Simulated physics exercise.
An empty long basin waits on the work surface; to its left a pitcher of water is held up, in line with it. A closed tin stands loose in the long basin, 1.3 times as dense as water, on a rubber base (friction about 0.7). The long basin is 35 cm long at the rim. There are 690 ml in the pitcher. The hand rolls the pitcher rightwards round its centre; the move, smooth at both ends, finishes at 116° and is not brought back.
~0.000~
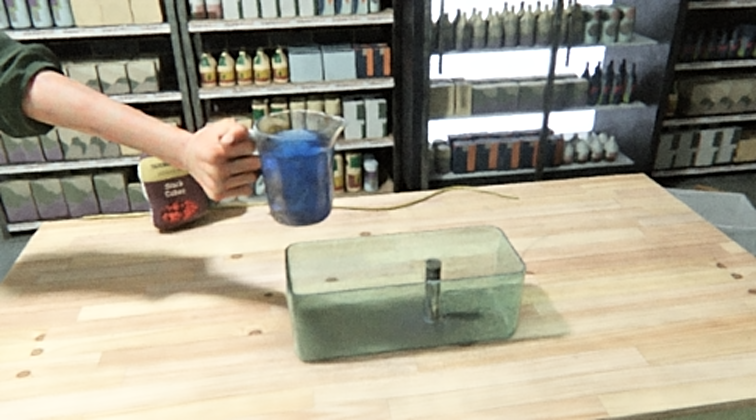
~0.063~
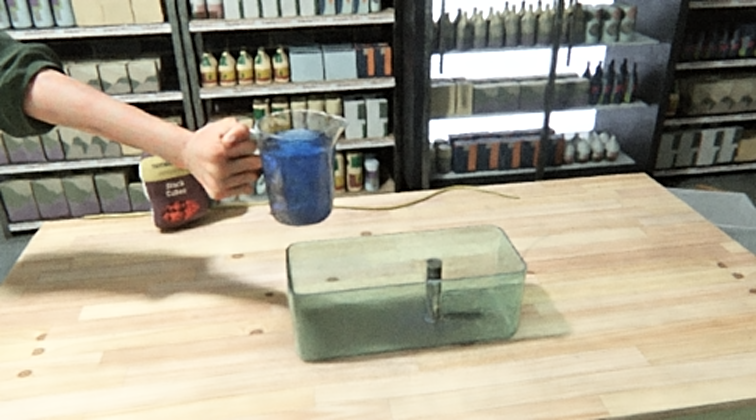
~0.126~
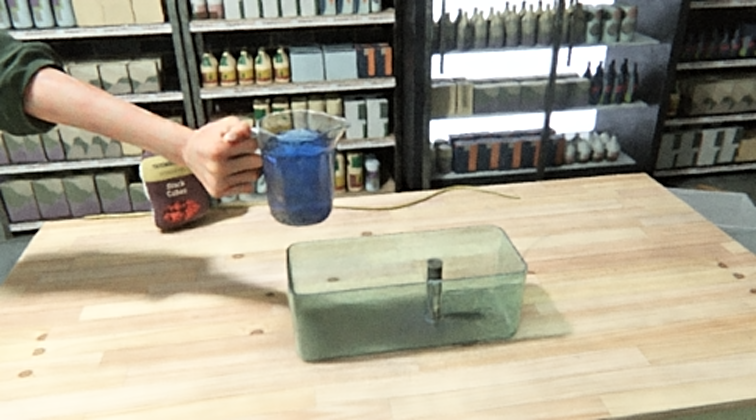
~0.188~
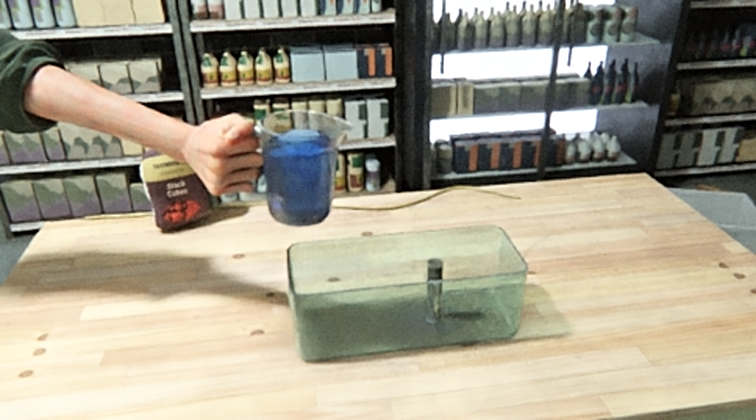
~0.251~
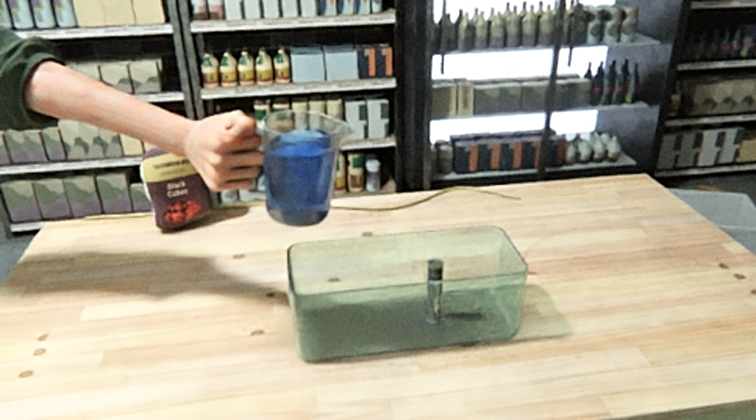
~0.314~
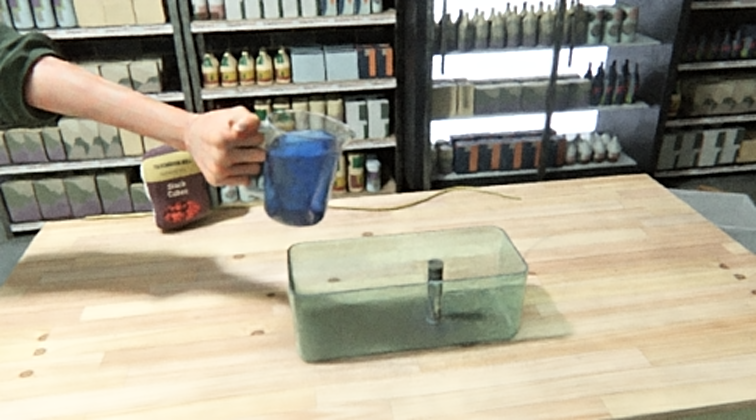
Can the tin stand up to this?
The tin remains upright.
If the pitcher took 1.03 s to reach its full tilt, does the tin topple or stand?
Then it stays up.
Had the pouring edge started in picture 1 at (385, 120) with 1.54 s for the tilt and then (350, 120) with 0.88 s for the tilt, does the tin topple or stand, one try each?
First it falls; then it remains upright.
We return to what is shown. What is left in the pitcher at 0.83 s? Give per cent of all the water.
Some 82 per cent.
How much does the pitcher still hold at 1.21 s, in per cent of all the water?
About 22 per cent.
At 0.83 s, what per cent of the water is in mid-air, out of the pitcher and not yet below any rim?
Some 14 per cent.
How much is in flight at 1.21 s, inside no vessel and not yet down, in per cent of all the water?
Near 18 in a hundred.
Then, 0.83 s in, the tilt is 65° and 82 per cent is still to pour; the tin stands where it began.
Then, 1.21 s in, the tilt is 104° and 22 per cent is still to pour; the tin stands 1 cm from where it began.
Then, 1.61 s in, the tilt is 116° and 0 per cent is still to pour; the tin stands 1 cm from where it began.
Then, 2.04 s in, the tilt is 116° and 0 per cent is still to pour; the tin stands 1 cm from where it began.
Finally, the tin stands 1 cm from where it began.
